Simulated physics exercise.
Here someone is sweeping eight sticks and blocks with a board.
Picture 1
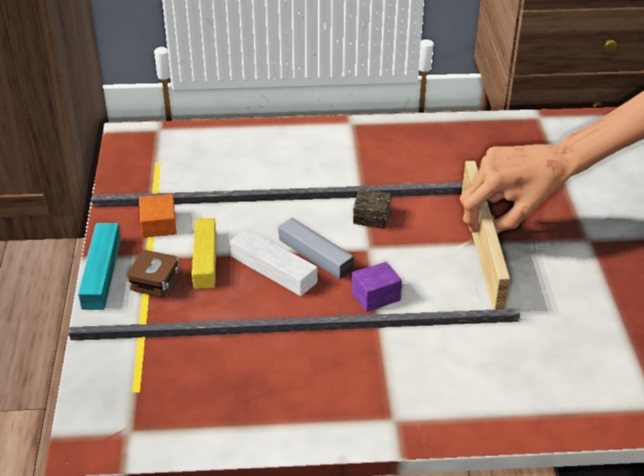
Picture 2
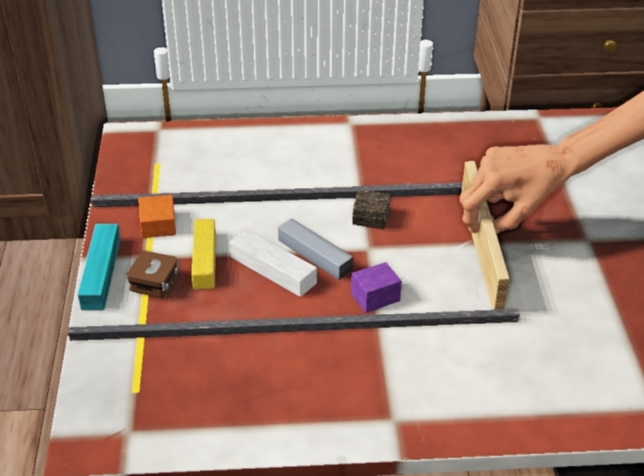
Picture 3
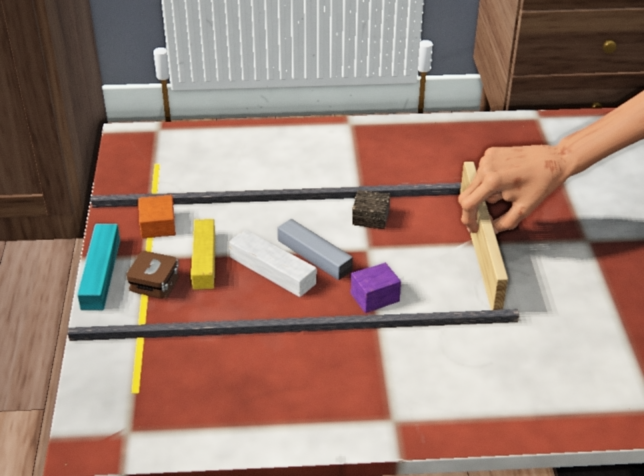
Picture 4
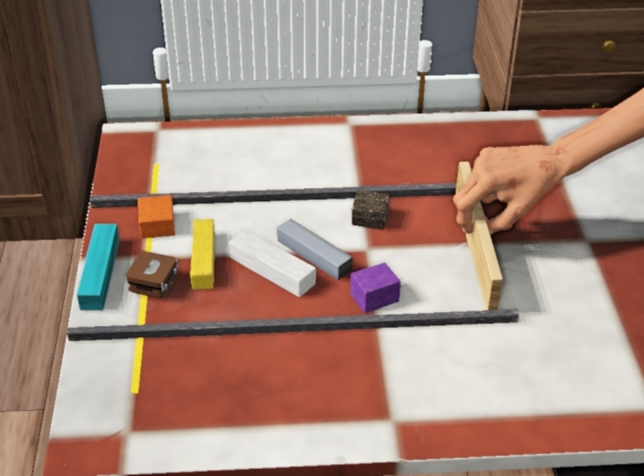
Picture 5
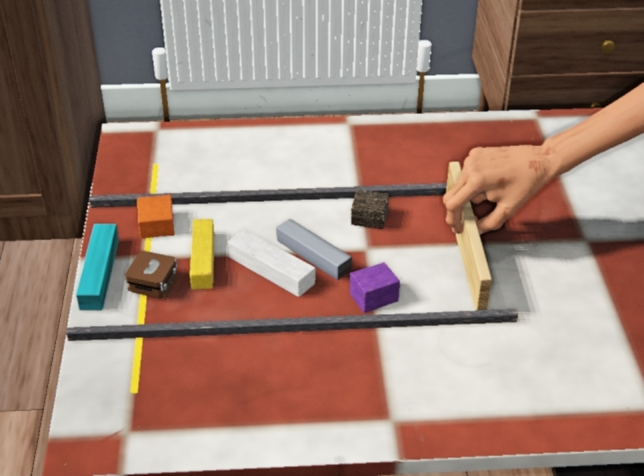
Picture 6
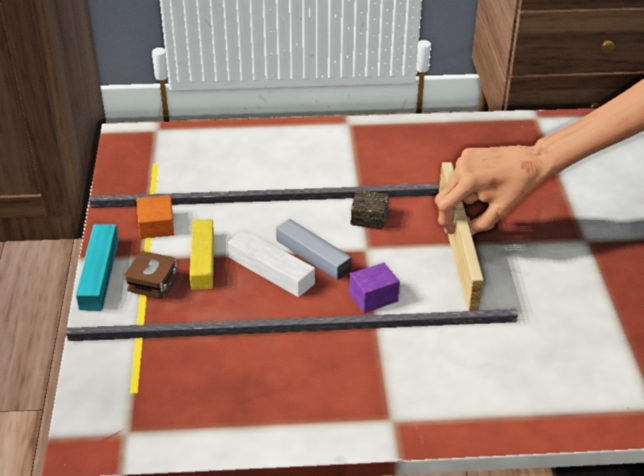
The clip opens on a checked red and white tabletop where eight sticks and blocks lie between two dark rails, with a hand holding a wooden board upright at the right. The board stays nearly still at first, then the hand slides it slightly left, while the pieces remain in place, untouched.
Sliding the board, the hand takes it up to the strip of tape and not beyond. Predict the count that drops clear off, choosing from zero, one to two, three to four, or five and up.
Off the edge: Three or four.
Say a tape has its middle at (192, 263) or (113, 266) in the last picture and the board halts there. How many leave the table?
Taking the two tries in order, the numbers are 1 and 5.
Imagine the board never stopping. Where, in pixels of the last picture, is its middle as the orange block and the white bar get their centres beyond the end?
Estimated middle: (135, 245), and (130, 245) for the other.
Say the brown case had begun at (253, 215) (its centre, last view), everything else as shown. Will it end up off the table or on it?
In that case it keeps its place.
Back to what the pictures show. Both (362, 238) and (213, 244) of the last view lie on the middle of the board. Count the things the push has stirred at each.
The counts are 2 and 8.
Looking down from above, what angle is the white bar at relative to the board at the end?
It is near 25° out of line.
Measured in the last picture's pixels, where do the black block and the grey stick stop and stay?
In the last picture they sit at about (132, 219) and about (117, 254).
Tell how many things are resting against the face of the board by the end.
I count 3 of them.
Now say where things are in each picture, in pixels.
The first frame shows turquoise stick (100, 265); orange block (158, 216); brown case (154, 275); board (484, 233); tape (149, 264).
The second frame shows orange block (157, 217); black block (371, 209).
The third frame shows brown case (153, 276); yellow bar (204, 253).
The fourth frame shows turquoise stick (99, 266); grey stick (314, 249).
The fifth frame shows orange block (156, 217); white bar (271, 262).
The sixth frame shows turquoise stick (98, 266); orange block (156, 217); brown case (152, 276); board (459, 235); tape (146, 264).
A little later, none off yet; turquoise stick at rest near (98, 266); orange block at rest near (156, 217); brown case at rest near (152, 276).
Next, none off yet; turquoise stick at rest near (98, 266); orange block moving near (153, 216); brown case shifted a little near (137, 281).
When it is over, the number that fall off is three or four; down, yellow bar, brown case and turquoise stick.
